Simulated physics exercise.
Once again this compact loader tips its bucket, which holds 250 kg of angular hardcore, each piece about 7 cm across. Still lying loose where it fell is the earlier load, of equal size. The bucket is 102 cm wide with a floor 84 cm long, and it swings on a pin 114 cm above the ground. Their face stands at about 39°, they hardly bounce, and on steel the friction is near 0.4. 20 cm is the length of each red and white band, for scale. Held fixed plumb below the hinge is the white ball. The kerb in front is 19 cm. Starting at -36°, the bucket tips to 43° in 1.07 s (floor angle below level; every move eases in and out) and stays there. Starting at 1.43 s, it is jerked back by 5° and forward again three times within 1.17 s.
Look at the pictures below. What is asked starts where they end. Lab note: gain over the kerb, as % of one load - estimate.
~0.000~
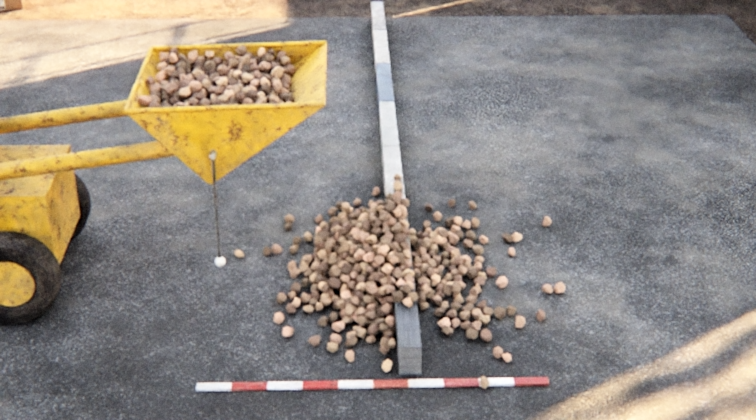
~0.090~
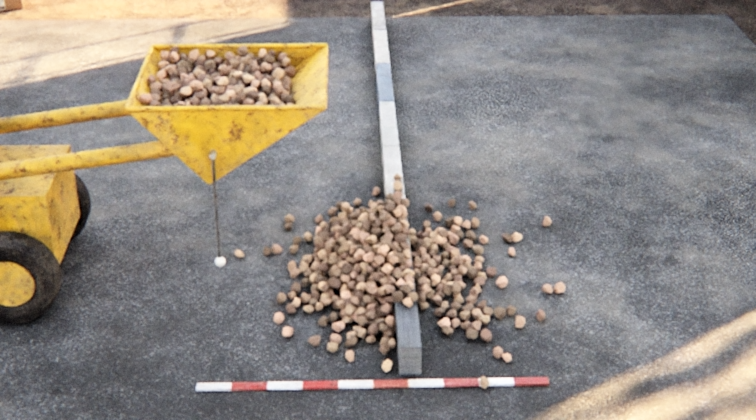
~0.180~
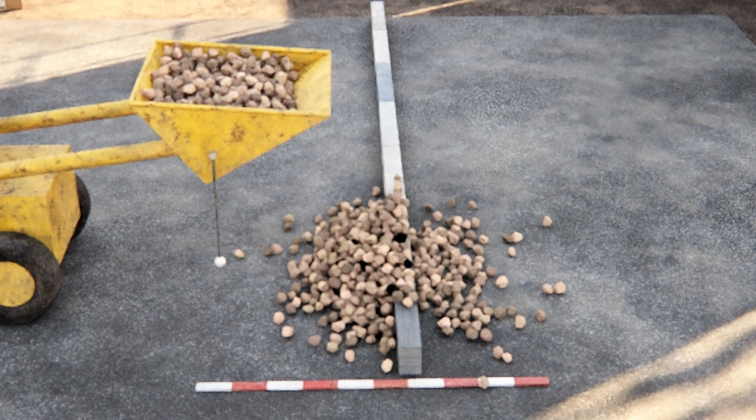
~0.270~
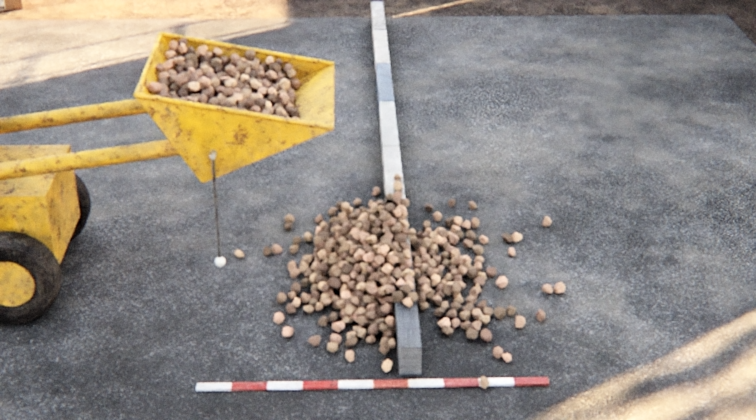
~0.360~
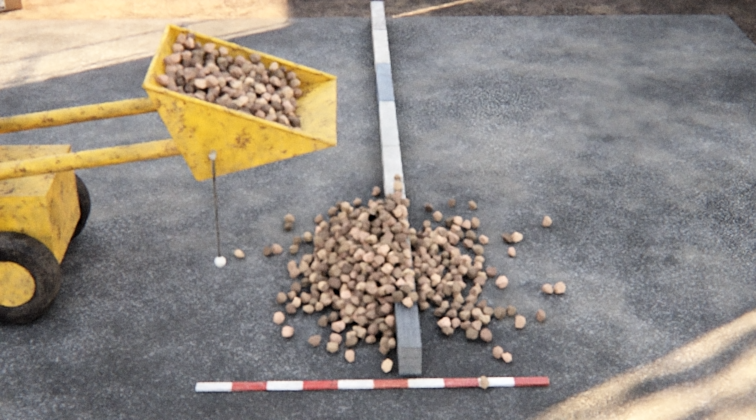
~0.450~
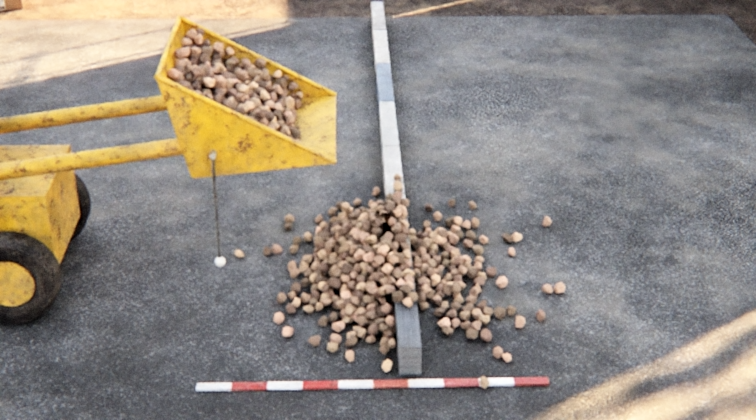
Gain: About 1 %.
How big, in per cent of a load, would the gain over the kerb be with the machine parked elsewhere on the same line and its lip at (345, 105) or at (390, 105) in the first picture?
Some 5 percent, and then 60 percent.
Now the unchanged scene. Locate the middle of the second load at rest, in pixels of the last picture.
Roughly at pixel (333, 254).
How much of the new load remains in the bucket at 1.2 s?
Roughly 65 per cent of its load.
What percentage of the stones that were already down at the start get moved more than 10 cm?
Roughly 0 percent.
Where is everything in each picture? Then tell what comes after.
The first frame shows lip at (324, 104), floor tilted -36°, highest stones at (203, 57). The earlier load is highest near (390, 230), 30 cm above ground level, 79 % on this side of the kerb, 21 % over the kerb.
In the second frame, the bucket is at -34°, its lip at (326, 107); the top of the load is at (194, 58); the stones move at 0.1 m/s on average.
In the third frame, the bucket is at -30°, its lip at (329, 116); the top of the load is at (181, 57); the stones move at 0.2 m/s on average.
The fourth frame shows lip at (333, 128), floor tilted -23°, highest stones at (184, 52); the stones move at 0.3 m/s on average.
The fifth frame shows lip at (336, 144), floor tilted -15°, highest stones at (183, 46); the stones move at 0.4 m/s on average.
In the sixth frame, the bucket is at -6°, its lip at (336, 162); the top of the load is at (192, 41); the stones move at 0.4 m/s on average.
After 0.8 s the floor is at 30°; in per cent of one load, 100 in the bucket, 79 on this side of the kerb, 21 over the kerb; the foremost stones are at (531, 269).
After 1.2 s the floor is at 43°; in per cent of one load, 66 in the bucket, 113 on this side of the kerb, 21 over the kerb; the foremost stones are at (531, 269).
After 3.0 s the floor is at 43°; in per cent of one load, 0 in the bucket, 178 on this side of the kerb, 22 over the kerb; the foremost stones are at (531, 269).
After 5.5 s the floor is at 43°; in per cent of one load, 0 in the bucket, 178 on this side of the kerb, 22 over the kerb; the foremost stones are at (531, 269). Net gain over the kerb, 1.
